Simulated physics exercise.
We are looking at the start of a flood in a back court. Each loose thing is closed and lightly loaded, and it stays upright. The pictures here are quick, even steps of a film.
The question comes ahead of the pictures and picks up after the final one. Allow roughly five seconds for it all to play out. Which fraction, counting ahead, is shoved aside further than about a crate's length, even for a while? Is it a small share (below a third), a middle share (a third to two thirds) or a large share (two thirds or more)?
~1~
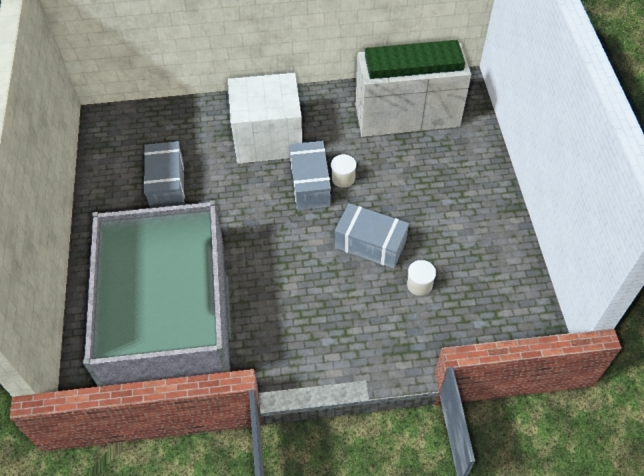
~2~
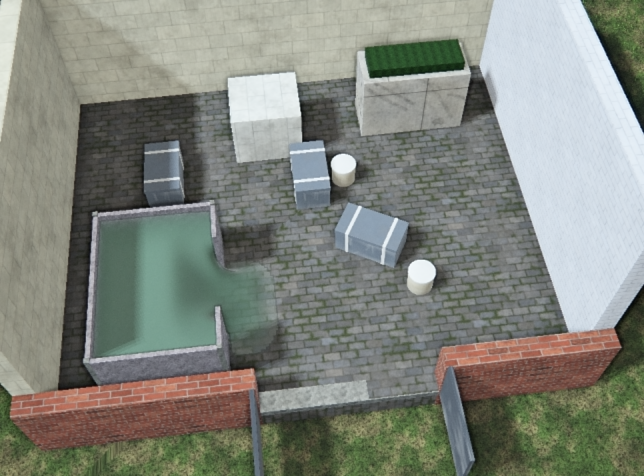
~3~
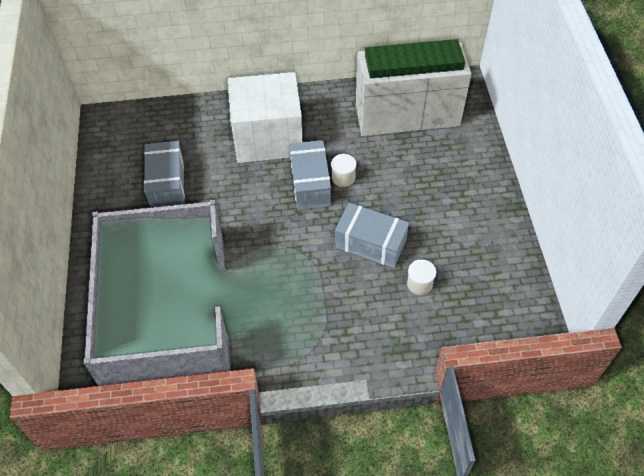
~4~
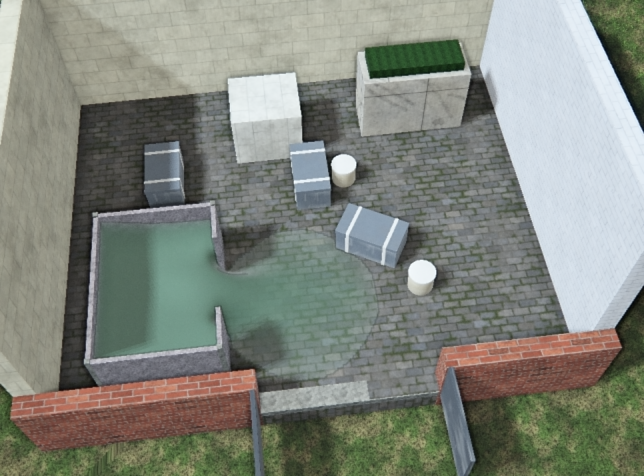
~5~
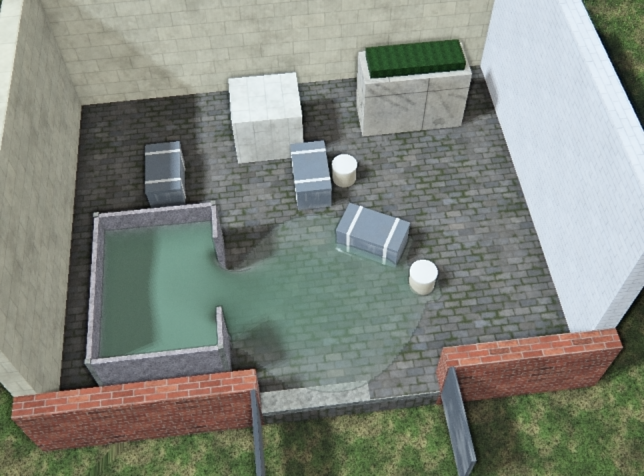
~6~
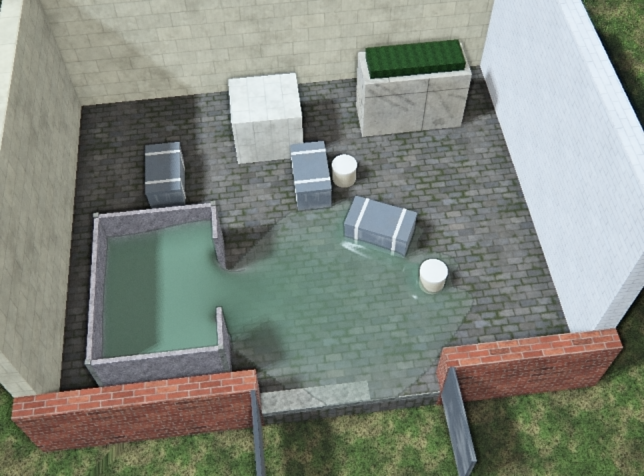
A middle share, a third to two thirds.
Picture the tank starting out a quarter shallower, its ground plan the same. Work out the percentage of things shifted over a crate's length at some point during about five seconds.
My figure is 40 percent.
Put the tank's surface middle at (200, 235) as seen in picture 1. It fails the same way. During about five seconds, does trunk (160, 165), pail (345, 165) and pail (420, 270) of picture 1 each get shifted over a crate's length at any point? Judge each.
Well, the first one didn't get far, the second didn't get far, and the third got driven a long way.
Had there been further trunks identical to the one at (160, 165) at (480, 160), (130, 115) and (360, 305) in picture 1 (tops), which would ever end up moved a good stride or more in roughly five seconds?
Taking them one at a time: Gets driven off, then remains close, then gets driven off.
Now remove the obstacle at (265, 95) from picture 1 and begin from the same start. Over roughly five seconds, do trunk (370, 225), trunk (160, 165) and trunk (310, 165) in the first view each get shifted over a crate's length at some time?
Outcome in listed order - knocked clear, hardly budged, knocked clear.
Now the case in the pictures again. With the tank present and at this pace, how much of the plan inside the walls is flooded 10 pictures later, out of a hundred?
60 per cent or so.
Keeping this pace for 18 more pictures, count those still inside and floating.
Number: 2.
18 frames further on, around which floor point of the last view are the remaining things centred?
The mean position lies close to (349, 174).
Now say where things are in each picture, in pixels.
In the first frame, a trunk at (372, 227), on the bottom; a pail at (422, 272), on the bottom; 0 of 5 have shifted.
In the second frame, a trunk at (372, 226), on the bottom; a pail at (422, 271) rests on the ground; 0 of 5 have shifted.
In the third frame, a trunk at (373, 226) rests on the ground; a pail at (422, 271) rests on the ground; 0 of 5 have shifted.
In the fourth frame, a trunk at (373, 227) rests on the ground; a pail at (423, 272) rests on the ground; 0 of 5 have shifted.
In the fifth frame, a trunk at (374, 226), on the bottom; a pail at (424, 271) rests on the ground; 0 of 5 have shifted.
In the sixth frame, a trunk at (381, 218), on the bottom, close to its start; a pail at (434, 271) rests on the ground, close to its start; 2 of 5 have shifted.
A moment on, 2 of 5 are well off their spots; 0 afloat.
Next, 2 of 5 are well off their spots; 0 afloat.
Later, 2 of 5 are well off their spots; 2 afloat.
In the end, 2 of 5 are well off their spots, and 2 have been at some point; 2 afloat.
